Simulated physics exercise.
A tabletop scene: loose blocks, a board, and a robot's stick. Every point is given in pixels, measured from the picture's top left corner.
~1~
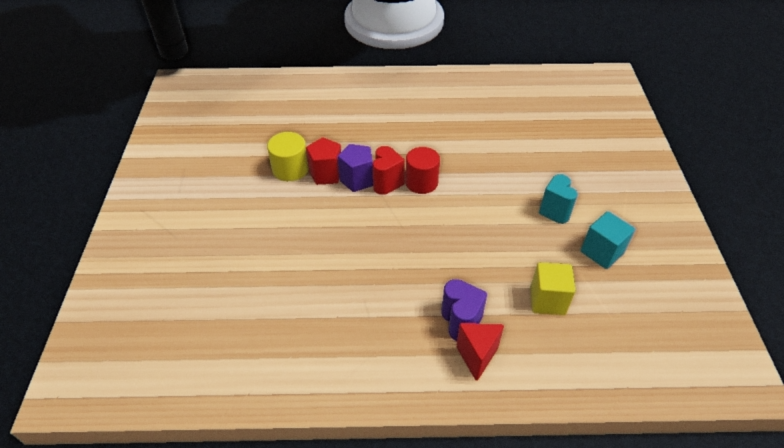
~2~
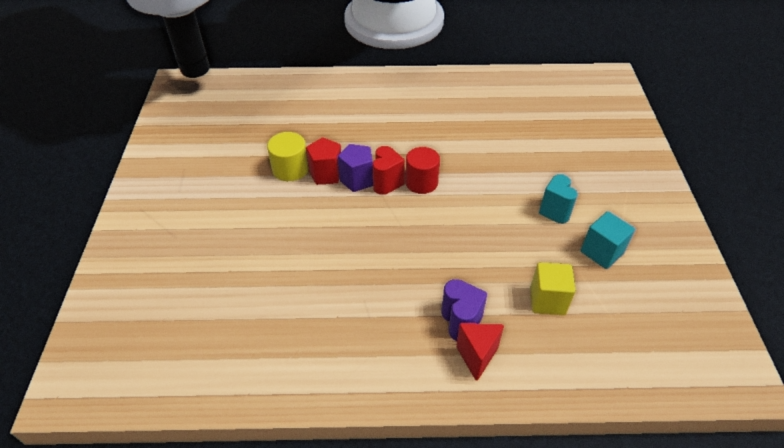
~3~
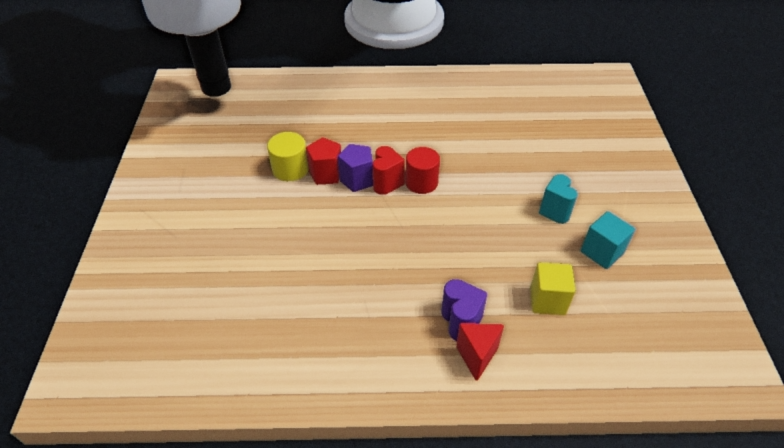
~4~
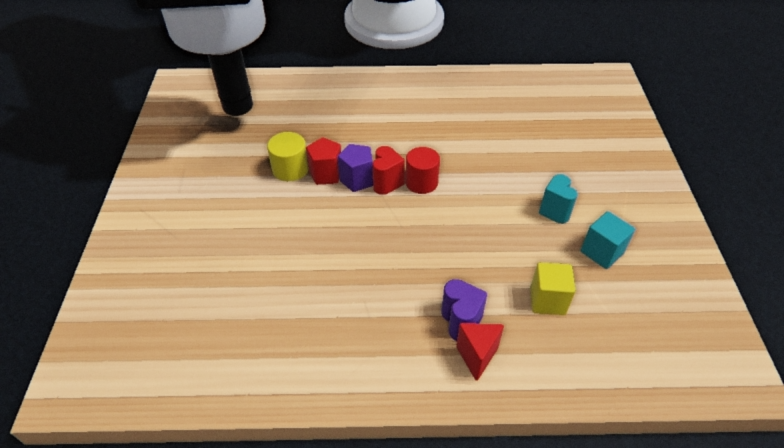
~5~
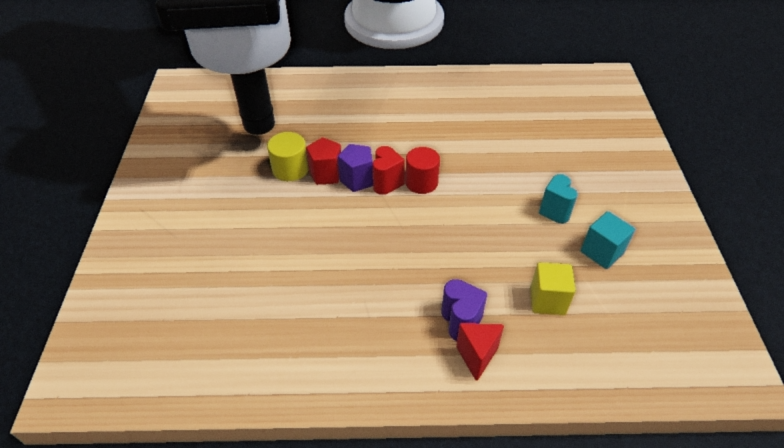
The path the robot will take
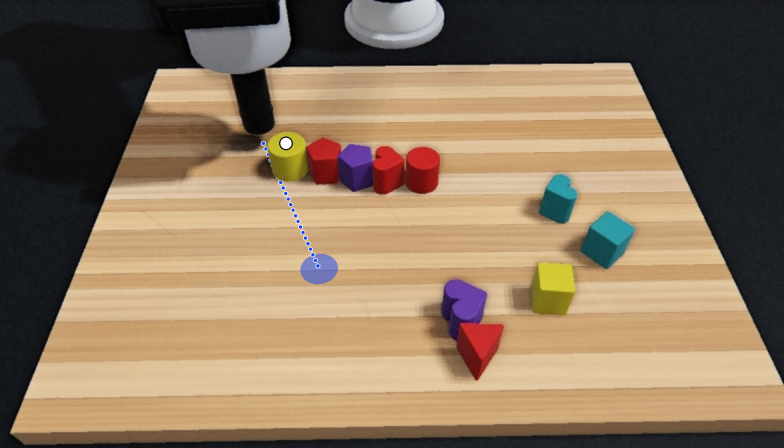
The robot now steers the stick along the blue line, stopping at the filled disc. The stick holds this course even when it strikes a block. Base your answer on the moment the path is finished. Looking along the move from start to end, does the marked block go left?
Yes, I think so.
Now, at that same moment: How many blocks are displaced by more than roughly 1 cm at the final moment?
I'd say three or more blocks get moved.
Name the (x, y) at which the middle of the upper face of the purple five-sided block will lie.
For the centre of its top, I'd go with (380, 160).
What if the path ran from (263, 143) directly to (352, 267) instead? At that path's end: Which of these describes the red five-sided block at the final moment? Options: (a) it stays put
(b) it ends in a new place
b (it ends in a new place)
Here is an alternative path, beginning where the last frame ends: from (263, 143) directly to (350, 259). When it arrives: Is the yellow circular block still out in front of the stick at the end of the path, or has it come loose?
Still leading.
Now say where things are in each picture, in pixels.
In the first frame, stick tip (175, 52); block tops, yellow circular block (286, 143); red five-sided block (323, 148); purple five-sided block (356, 154); red heart-shaped block (387, 157); red circular block (423, 157).
In the second frame, stick (196, 71); blocks unchanged.
In the third frame, stick (217, 89); blocks unchanged.
In the fourth frame, stick (238, 107); blocks unchanged.
In the fifth frame, stick (260, 126); yellow circular block (286, 143); red five-sided block (323, 148); purple five-sided block (356, 154); red heart-shaped block (387, 157); red circular block (423, 157).
Path on the board, straight from (263, 143) to (319, 269); the dot is on the yellow circular block.
The first path, step by step. One third of the way, stick (277, 163); yellow circular block (310, 162); red five-sided block (344, 153), turned 15° clockwise; purple five-sided block (374, 160); red heart-shaped block (403, 161), turned 15° anticlockwise; red circular block (437, 157).
Two thirds of the way, stick (295, 205); yellow circular block (325, 175); red five-sided block (350, 152); purple five-sided block (381, 159); red heart-shaped block (410, 162); red circular block (444, 157).
At the end, stick (316, 252); yellow circular block (325, 175); red five-sided block (350, 152); purple five-sided block (381, 159); red heart-shaped block (410, 162); red circular block (444, 157).
